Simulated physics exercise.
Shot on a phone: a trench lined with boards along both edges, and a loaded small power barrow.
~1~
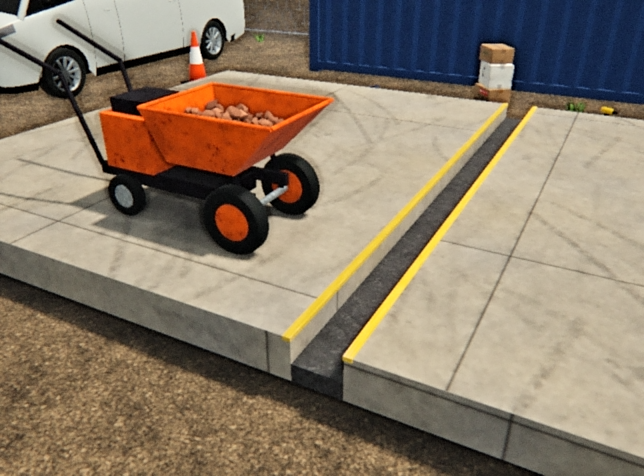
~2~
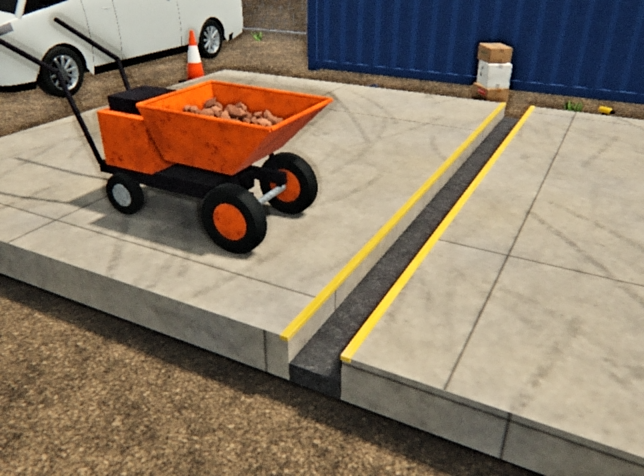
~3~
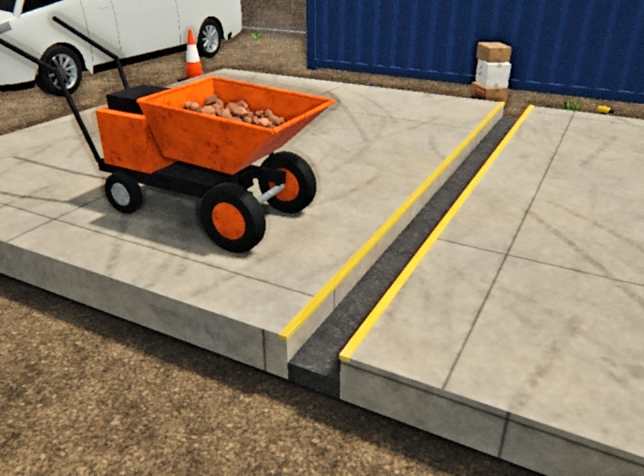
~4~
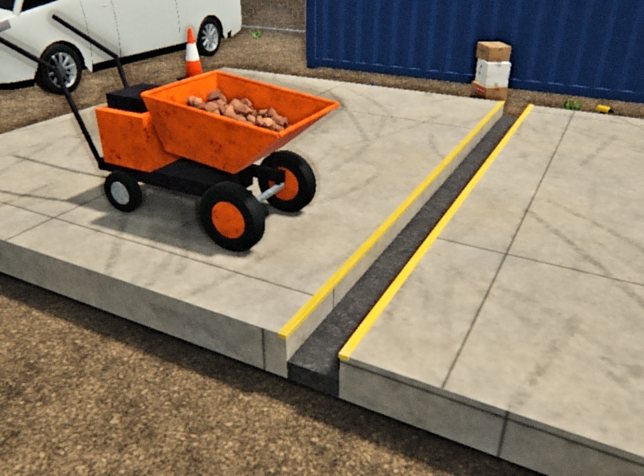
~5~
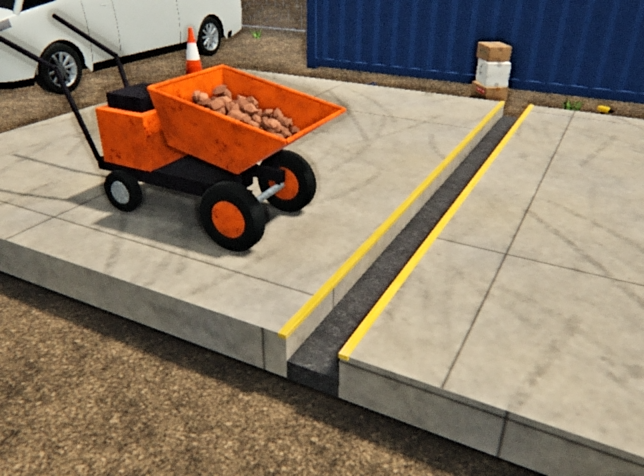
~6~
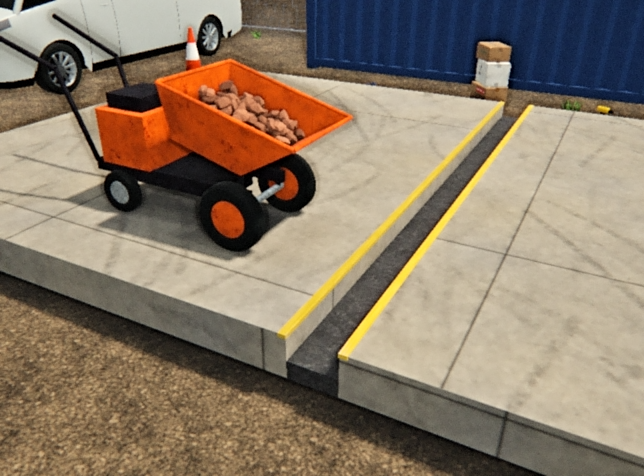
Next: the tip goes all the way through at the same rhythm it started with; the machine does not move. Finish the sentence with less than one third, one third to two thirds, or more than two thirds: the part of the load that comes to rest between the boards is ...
The part between the boards is more than two thirds.
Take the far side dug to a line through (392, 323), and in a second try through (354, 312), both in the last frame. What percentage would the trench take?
The share would be 100 % first and 60 % second.
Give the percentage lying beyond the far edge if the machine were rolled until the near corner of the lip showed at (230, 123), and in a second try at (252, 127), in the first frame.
It comes out near 0 in a hundred for the first and near 0 in a hundred for the second.
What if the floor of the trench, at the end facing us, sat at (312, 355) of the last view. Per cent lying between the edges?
Something close to 60 per cent.
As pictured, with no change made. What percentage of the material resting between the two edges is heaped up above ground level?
Some 20 per cent.
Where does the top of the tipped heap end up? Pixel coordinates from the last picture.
I'd place the summit at about pixel (381, 248).
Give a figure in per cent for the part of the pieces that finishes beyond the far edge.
Around 10 %.
Just after the last frame, skip tipped steeply; every one in the skip.
A moment on, skip tipped steeply; almost all in the skip; just a few short of the trench; about a tenth in or heaped over the trench.
Further on, skip tipped right over; about a tenth in the skip; just a few short of the trench; the larger part in or heaped over the trench; about a tenth beyond it.
When it is over, skip tipped right over; just a few in the skip; about a tenth short of the trench; the larger part in or heaped over the trench; about a tenth beyond it.
